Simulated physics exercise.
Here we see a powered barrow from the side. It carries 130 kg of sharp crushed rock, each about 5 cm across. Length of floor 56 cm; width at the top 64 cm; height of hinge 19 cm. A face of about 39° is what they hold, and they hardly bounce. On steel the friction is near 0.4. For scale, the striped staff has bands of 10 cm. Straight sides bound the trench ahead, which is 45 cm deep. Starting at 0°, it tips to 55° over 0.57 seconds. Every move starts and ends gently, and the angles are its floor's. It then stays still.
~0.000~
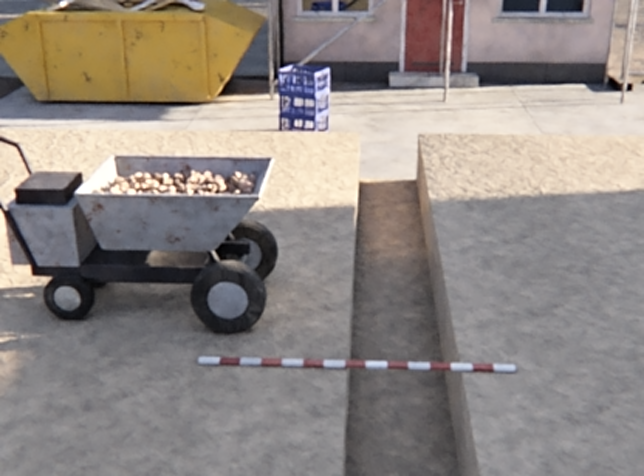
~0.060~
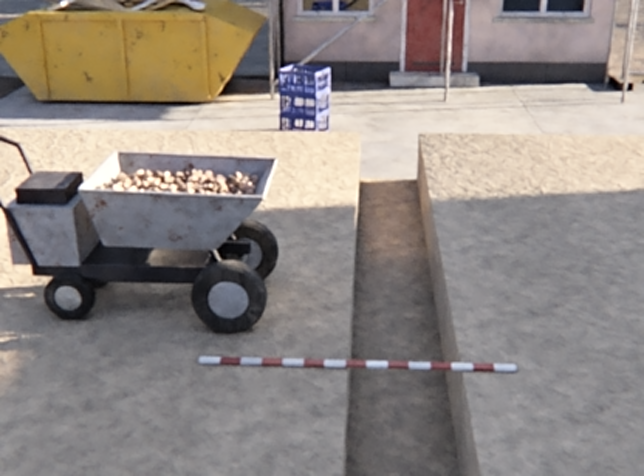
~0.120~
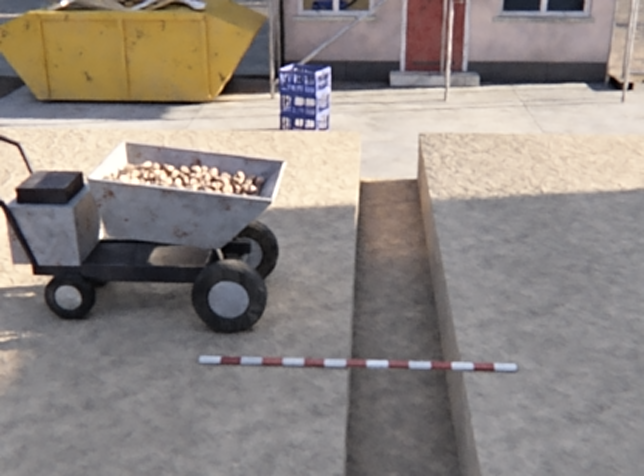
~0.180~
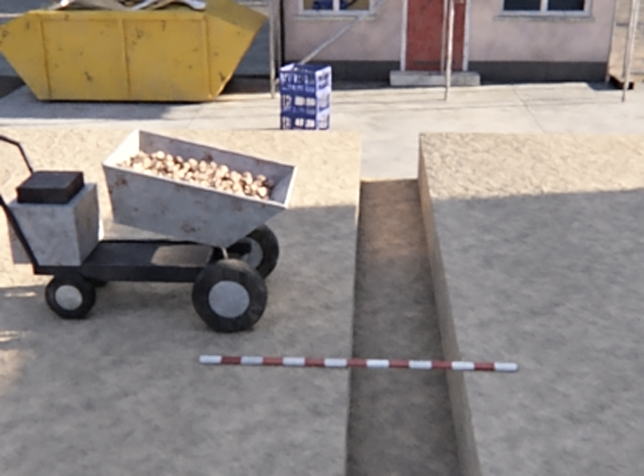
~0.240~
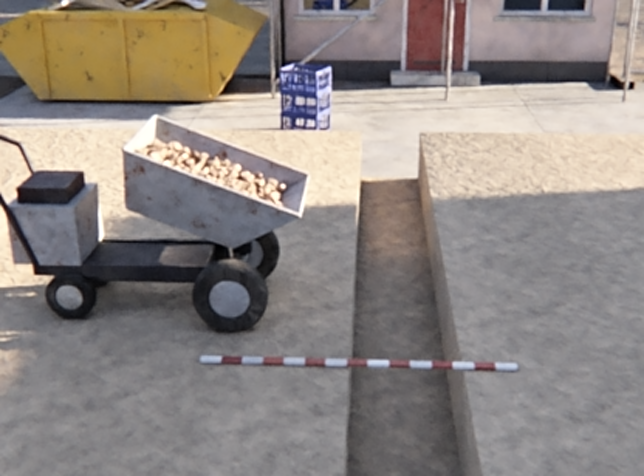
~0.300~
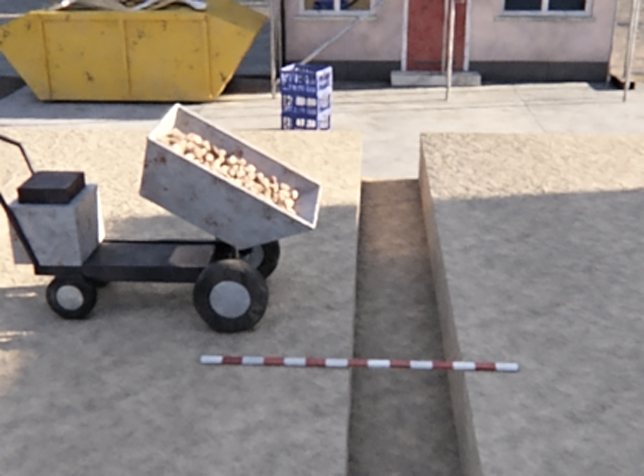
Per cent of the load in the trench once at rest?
About 38 %.
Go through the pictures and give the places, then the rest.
The first frame shows lip at (260, 197), floor tilted 0°, highest stones at (181, 180).
In the second frame, the tray is at 2°, its lip at (263, 198); the top of the load is at (174, 179); the stones move at 0.4 m/s on average.
The third frame shows lip at (273, 201), floor tilted 6°, highest stones at (142, 169); the stones move at 0.8 m/s on average.
The fourth frame shows lip at (286, 207), floor tilted 13°, highest stones at (153, 160); the stones move at 1.2 m/s on average.
The fifth frame shows lip at (300, 216), floor tilted 21°, highest stones at (162, 148); the stones move at 1.3 m/s on average.
The sixth frame shows lip at (314, 228), floor tilted 30°, highest stones at (177, 139); the stones move at 1.4 m/s on average.
After 0.4 s the floor is at 47°; 100 % in the tray; the foremost stones are at (311, 237).
After 0.7 s the floor is at 55°; 98 % in the tray, 1 % short of the trench, 1 % in the trench; the foremost stones are at (363, 256).
After 1.0 s the floor is at 55°; 69 % in the tray, 1 % short of the trench, 29 % in the trench; the foremost stones are at (451, 351).
After 3.0 s the floor is at 55°; 62 % in the tray, 38 % in the trench; the foremost stones are at (458, 385).
